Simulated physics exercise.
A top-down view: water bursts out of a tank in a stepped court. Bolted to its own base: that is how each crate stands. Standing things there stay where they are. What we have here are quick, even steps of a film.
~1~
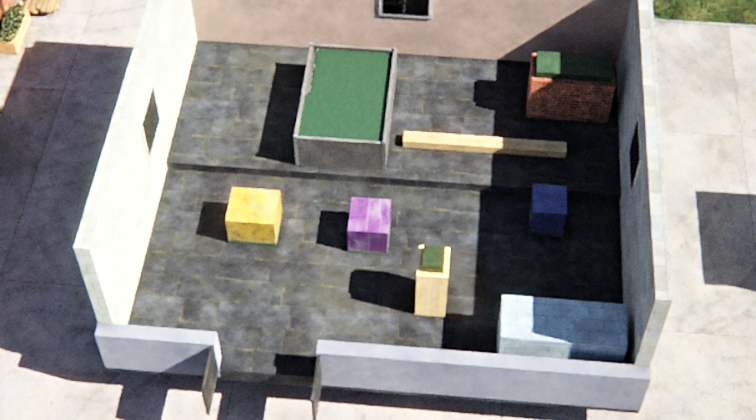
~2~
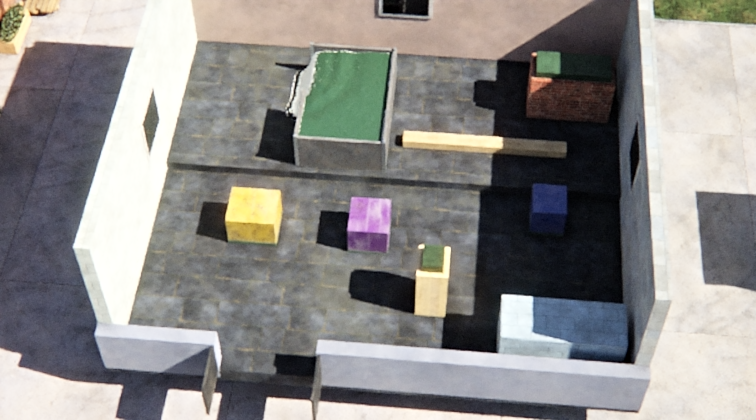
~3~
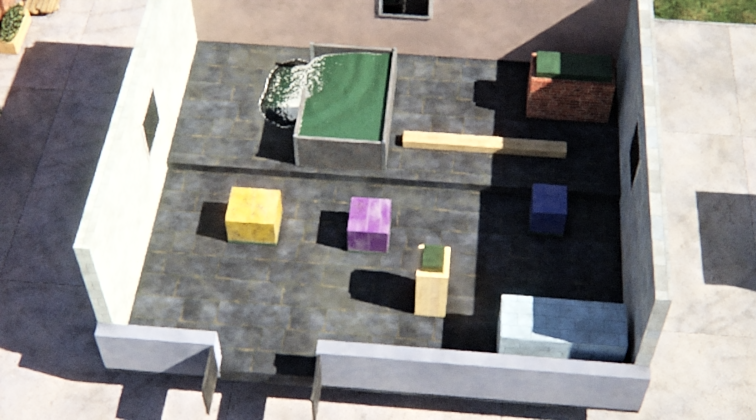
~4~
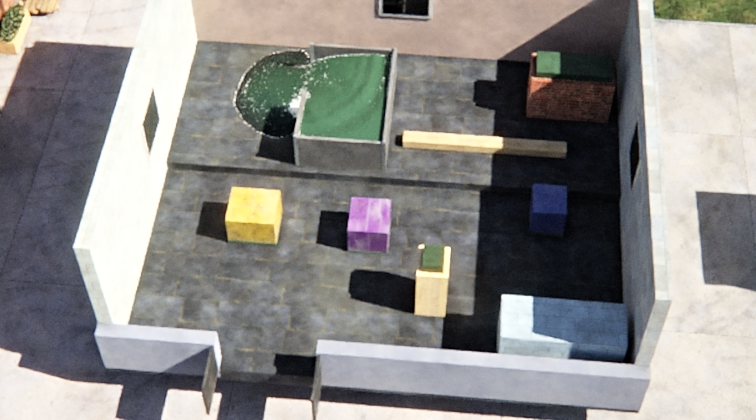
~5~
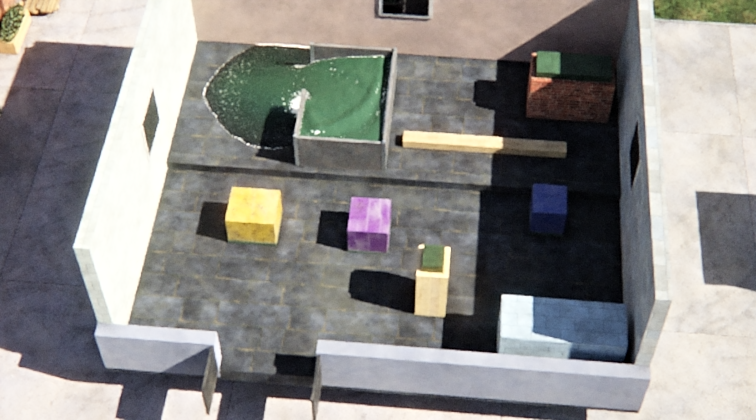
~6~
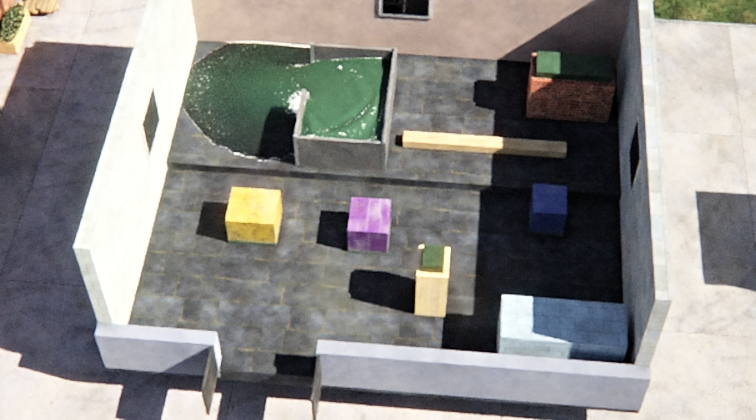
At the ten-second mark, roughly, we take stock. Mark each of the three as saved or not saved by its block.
Yellow crate - not saved; purple crate - not saved; blue crate - saved.
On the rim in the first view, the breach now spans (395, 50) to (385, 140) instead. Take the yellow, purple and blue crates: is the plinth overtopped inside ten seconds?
The yellow crate never gets wet; the purple crate is flooded; the blue crate is flooded.
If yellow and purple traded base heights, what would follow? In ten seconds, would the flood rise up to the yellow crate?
As it turns out, the yellow crate gets reached.
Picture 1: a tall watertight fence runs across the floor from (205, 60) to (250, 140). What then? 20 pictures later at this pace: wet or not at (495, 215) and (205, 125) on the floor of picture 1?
In order, I'd call them bare and inundated.
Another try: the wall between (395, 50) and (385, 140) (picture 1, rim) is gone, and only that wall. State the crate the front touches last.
It's the yellow crate.
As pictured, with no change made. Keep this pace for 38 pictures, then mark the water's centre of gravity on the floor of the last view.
I'd put my finger on (268, 168).
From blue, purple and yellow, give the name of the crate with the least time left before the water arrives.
Answer: The crate marked yellow.
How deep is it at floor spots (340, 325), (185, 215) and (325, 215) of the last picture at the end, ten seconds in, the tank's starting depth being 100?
Approx. values, in order: 4 %, 6 %, 4 %.
A moment on, water covers 15 % of the floor; the yellow crate not reached, the purple crate not reached, the blue crate not reached.
Next, water covers 15 % of the floor; the yellow crate water round its plinth, the purple crate not reached, the blue crate not reached.
Then, water covers 30 % of the floor; the yellow crate water round its plinth, the purple crate not reached, the blue crate not reached.
Later, water covers 50 % of the floor; the yellow crate water round its plinth, the purple crate water round its plinth, the blue crate not reached.
In the end, water covers 85 % of the floor; the yellow crate was topped, the purple crate was topped, the blue crate stayed above the water.
